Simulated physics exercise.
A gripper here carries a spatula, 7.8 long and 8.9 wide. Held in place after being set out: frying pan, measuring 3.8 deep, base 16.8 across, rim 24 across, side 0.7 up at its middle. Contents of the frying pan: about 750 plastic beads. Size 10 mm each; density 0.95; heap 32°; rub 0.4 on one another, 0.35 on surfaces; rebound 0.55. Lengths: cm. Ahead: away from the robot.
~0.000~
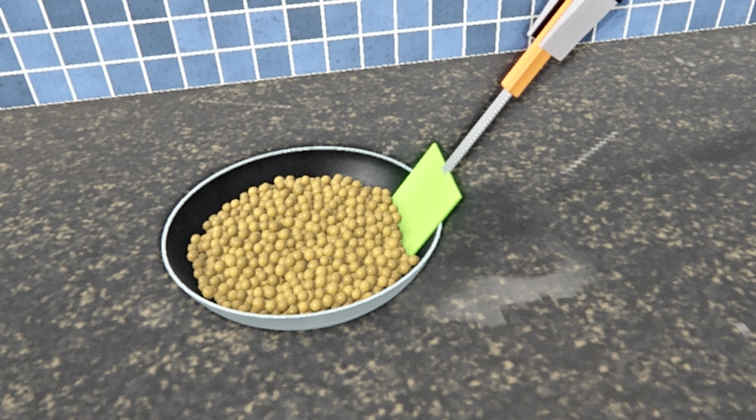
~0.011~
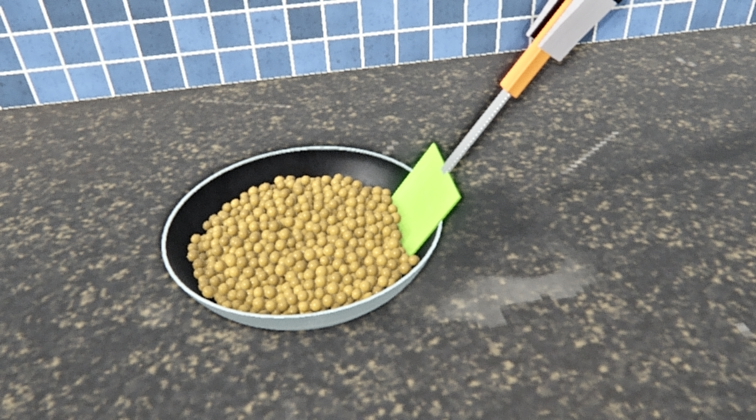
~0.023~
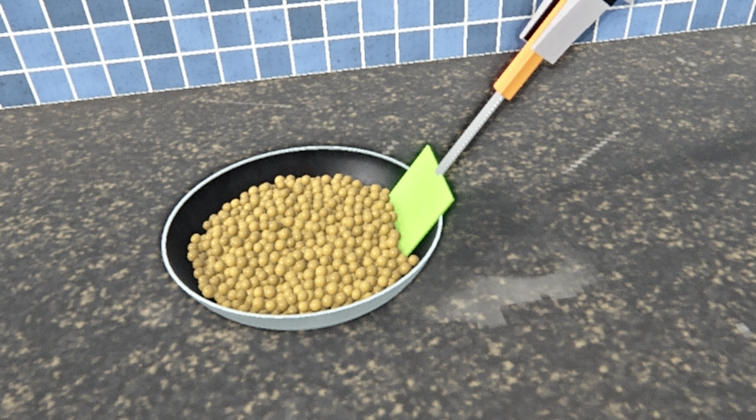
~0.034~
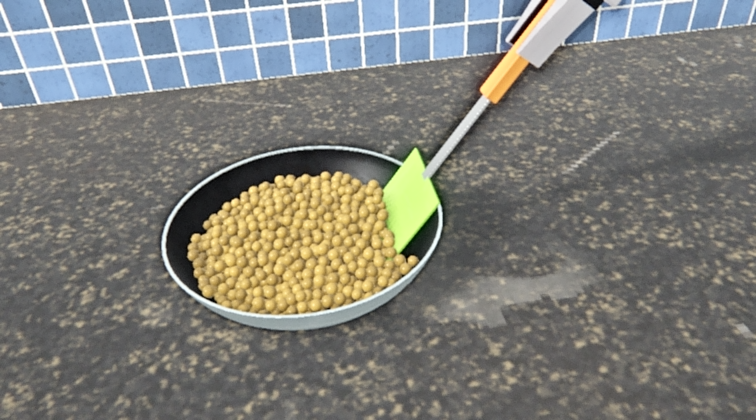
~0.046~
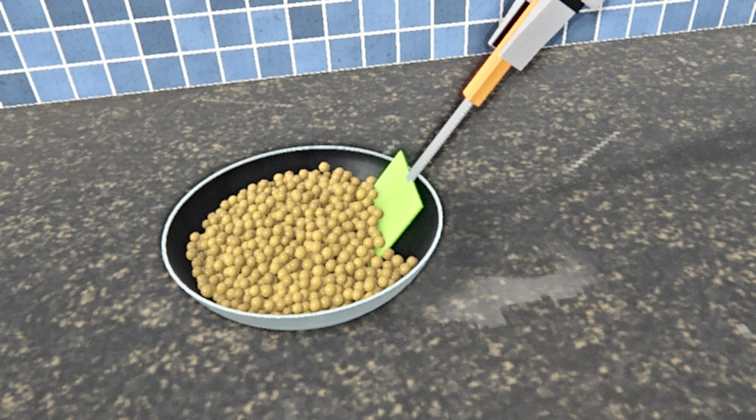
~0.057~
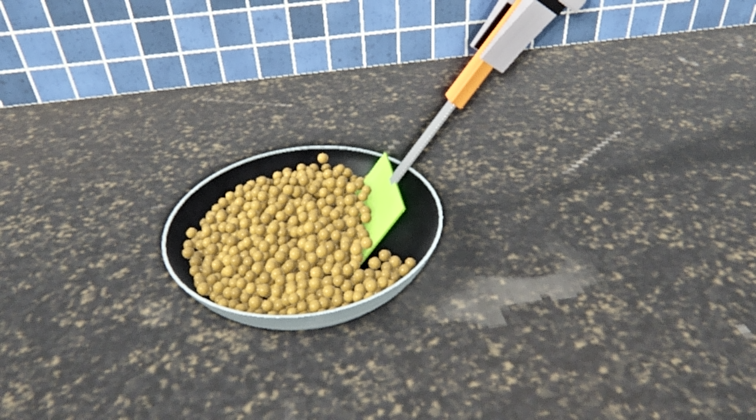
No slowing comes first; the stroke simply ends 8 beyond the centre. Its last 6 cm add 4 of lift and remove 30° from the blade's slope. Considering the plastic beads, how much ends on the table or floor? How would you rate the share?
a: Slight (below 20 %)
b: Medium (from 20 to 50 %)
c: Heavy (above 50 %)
b, medium (from 20 to 50 %).
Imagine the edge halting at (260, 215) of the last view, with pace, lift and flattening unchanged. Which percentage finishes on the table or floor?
Around 15 percent.
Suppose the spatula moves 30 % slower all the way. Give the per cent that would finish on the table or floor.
About 25 %.
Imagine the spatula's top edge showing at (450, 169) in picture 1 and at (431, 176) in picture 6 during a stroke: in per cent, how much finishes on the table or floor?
Close to 10 in a hundred.
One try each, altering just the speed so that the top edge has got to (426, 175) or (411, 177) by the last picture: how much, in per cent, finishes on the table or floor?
10 % and 25 %.
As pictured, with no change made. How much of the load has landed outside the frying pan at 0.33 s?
About 20 per cent.
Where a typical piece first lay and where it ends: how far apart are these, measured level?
Distance: Near 4 cm.
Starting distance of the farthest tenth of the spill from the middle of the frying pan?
70 cm.
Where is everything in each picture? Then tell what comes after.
Spatula top edge at (447, 168), sloping 53°; upper third of the load around (309, 231), from x 195 to 415, top at y 180; 752 in the frying pan, in the first frame.
Spatula top edge at (446, 169), sloping 53°; upper third of the load around (310, 231), from x 195 to 415, top at y 180, in the second frame.
Spatula top edge at (440, 171), sloping 53°; upper third of the load around (312, 231), from x 195 to 415, top at y 180, in the third frame.
Spatula top edge at (427, 174), sloping 53°; upper third of the load around (316, 228), from x 195 to 415, top at y 175, in the fourth frame.
Spatula top edge at (411, 177), sloping 53°; upper third of the load around (310, 224), from x 195 to 410, top at y 165, in the fifth frame.
Spatula top edge at (395, 179), sloping 53°; upper third of the load around (304, 221), from x 190 to 410, top at y 160; 752 in the frying pan, in the sixth frame.
By 0.08 s, sloping 53°, highest piece 8 above the table; 752 in the frying pan.
By 0.11 s, sloping 45°, highest piece 9 above the table; 751 in the frying pan, 1 on the blade or in flight.
By 0.33 s, sloping 23°, highest piece 13 above the table; 541 in the frying pan, 145 on the table or floor, 66 on the blade or in flight.
By 1.38 s, sloping 23°, highest piece 4 above the table; 541 in the frying pan, 211 on the table or floor.
Final count, 541 in the frying pan, 211 on the table or floor. That is 28 % on the table or floor.
